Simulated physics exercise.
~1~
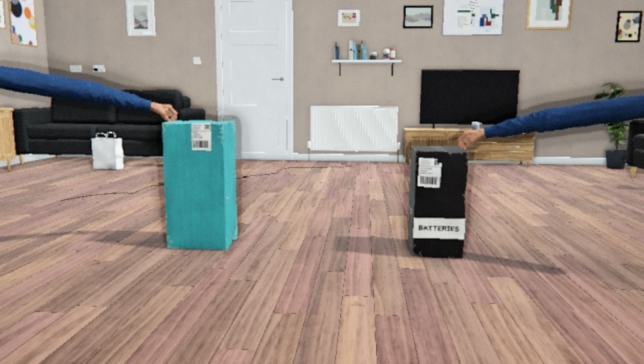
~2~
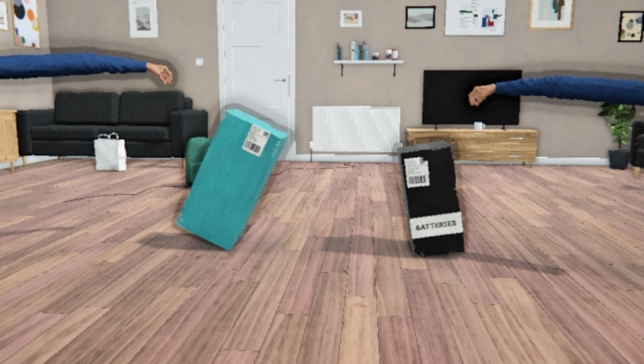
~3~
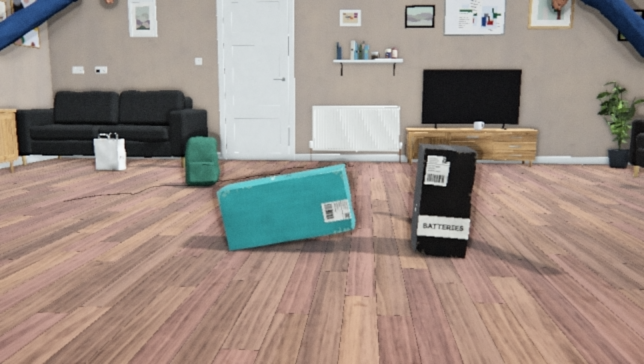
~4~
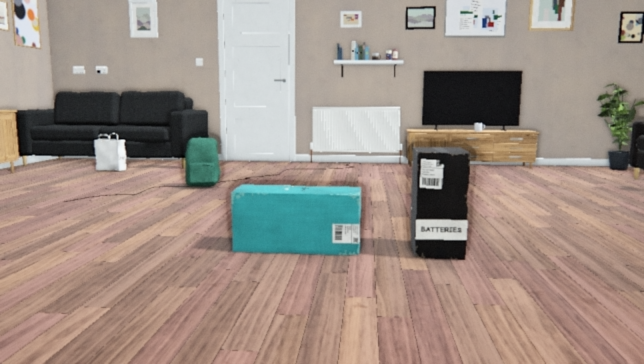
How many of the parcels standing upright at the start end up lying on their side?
One of them does. The turquoise parcel ends on its side, while the black parcel is upright.
